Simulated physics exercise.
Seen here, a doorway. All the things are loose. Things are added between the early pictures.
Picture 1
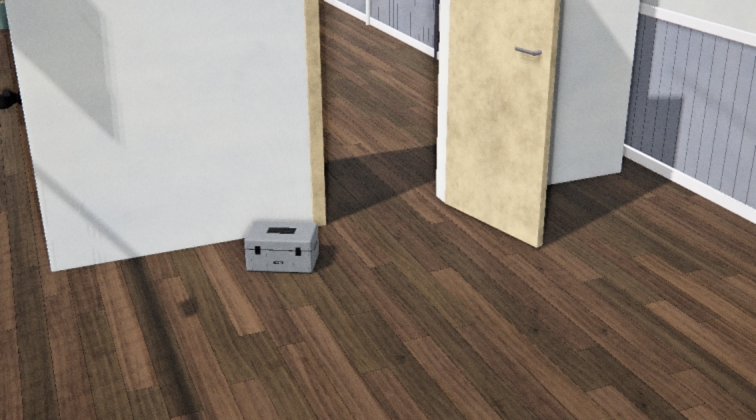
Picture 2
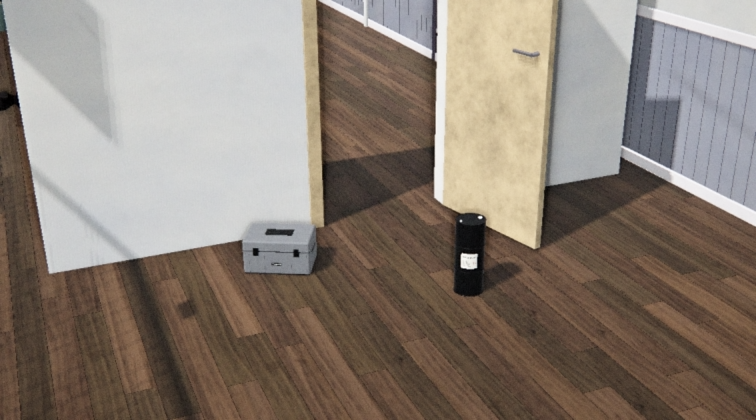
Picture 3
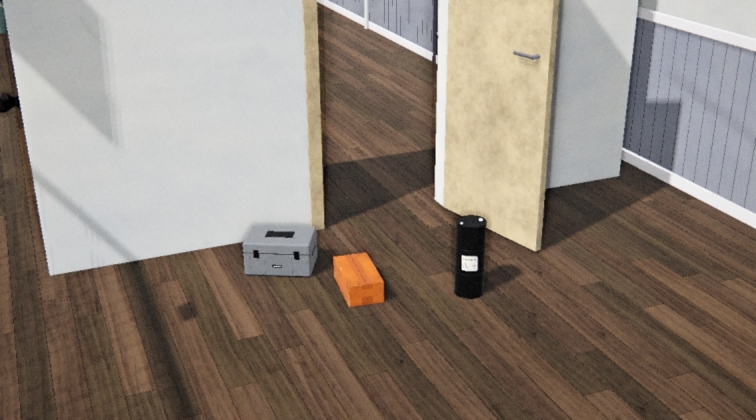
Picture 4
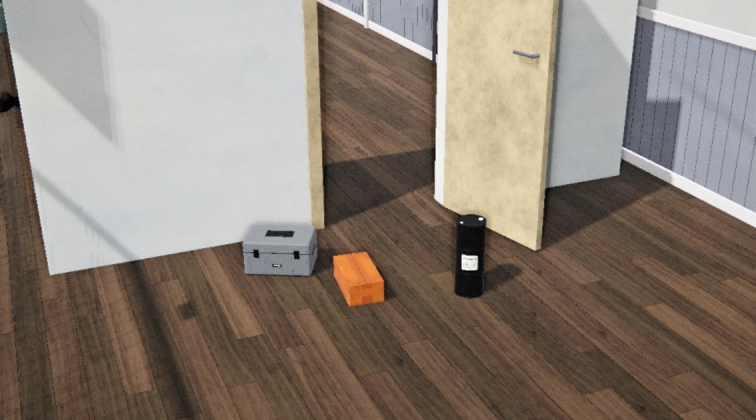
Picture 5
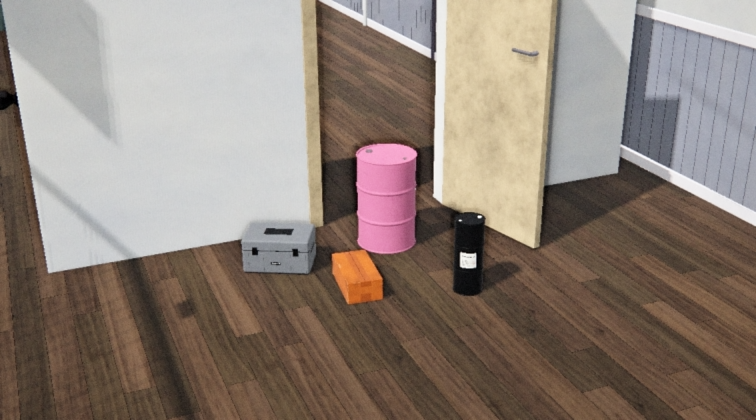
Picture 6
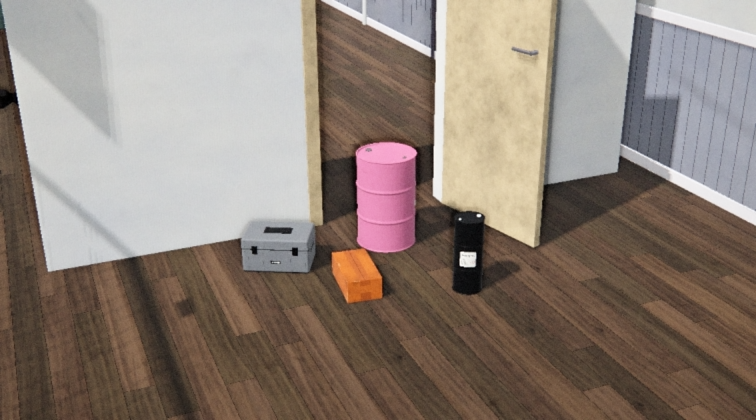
In a room with a dark wooden floor, a grey toolbox sits near a wide-open door; a black canister, an orange parcel and then a pink drum appear beside it in turn, while the door stays still.
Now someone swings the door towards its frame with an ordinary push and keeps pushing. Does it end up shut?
As it turns out, it stops short.
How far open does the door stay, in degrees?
Some 50° open.
Then, 0.70 s after the last picture, door 86° open.
Then, 1.20 s after the last picture, door 64° open.
At rest, door 48° open; all 4 in place. Seen from the same camera at the end, pink drum near (385, 197).
